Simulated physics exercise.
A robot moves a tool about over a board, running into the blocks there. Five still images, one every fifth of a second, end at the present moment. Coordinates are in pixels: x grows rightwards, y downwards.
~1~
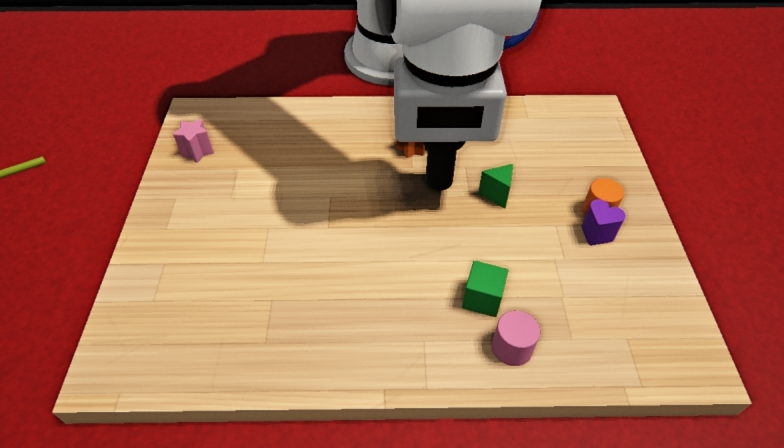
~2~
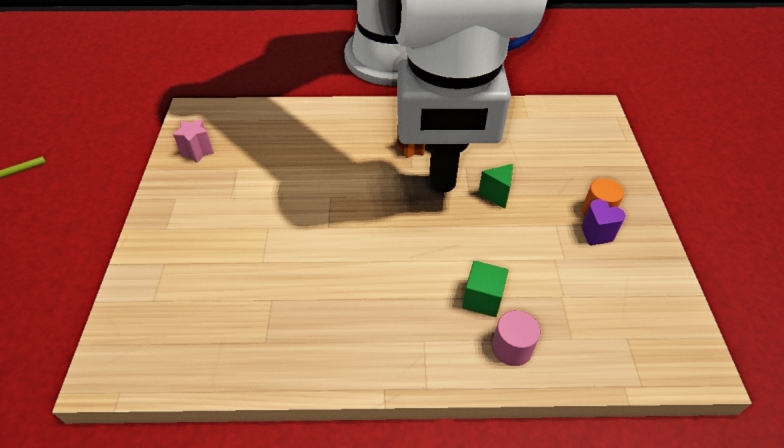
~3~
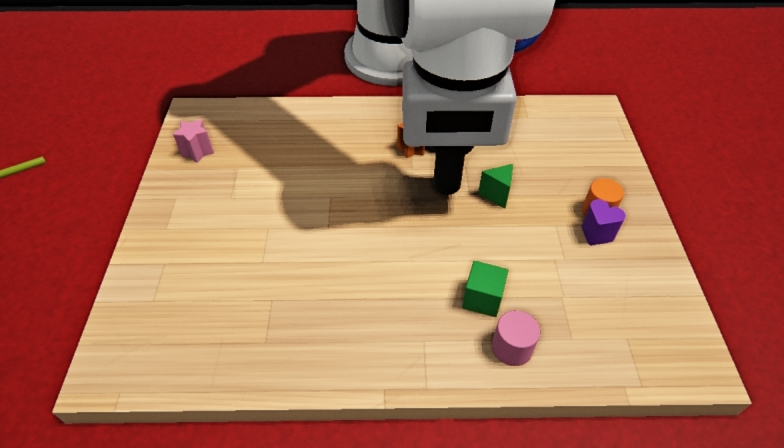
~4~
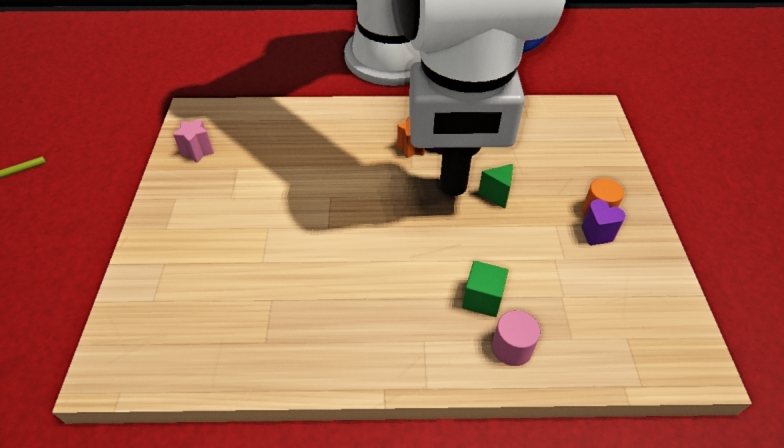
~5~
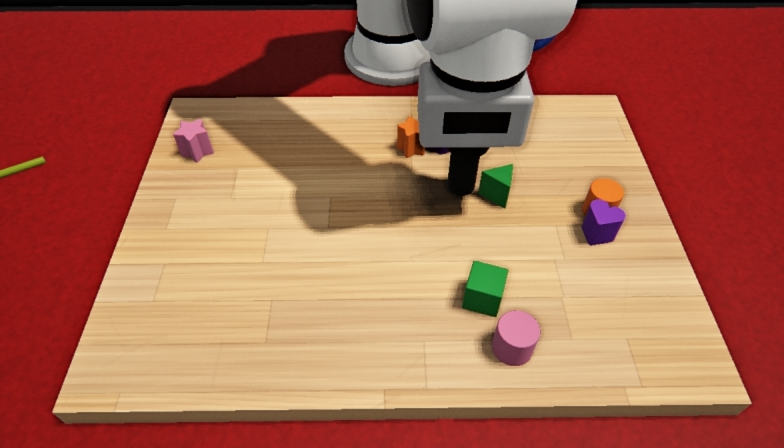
On a wooden board, a robot arm moves its black tool slightly right toward a green block.
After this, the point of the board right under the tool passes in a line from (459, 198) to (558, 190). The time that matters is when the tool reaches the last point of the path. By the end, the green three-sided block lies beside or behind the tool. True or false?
The statement is false.
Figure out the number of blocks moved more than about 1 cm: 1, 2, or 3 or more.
Just one will move.
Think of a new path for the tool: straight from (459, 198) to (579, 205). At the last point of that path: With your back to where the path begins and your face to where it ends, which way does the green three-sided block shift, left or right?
Towards the left-hand side.
The first path, step by step. One third of the way, tool at (495, 184); green three-sided block at (522, 172), turned 35° clockwise.
Two thirds of the way, tool at (529, 181); green three-sided block at (557, 172), turned 55° clockwise.
At the end, tool at (562, 179); green three-sided block at (591, 171), turned 65° clockwise; orange disc unmoved.
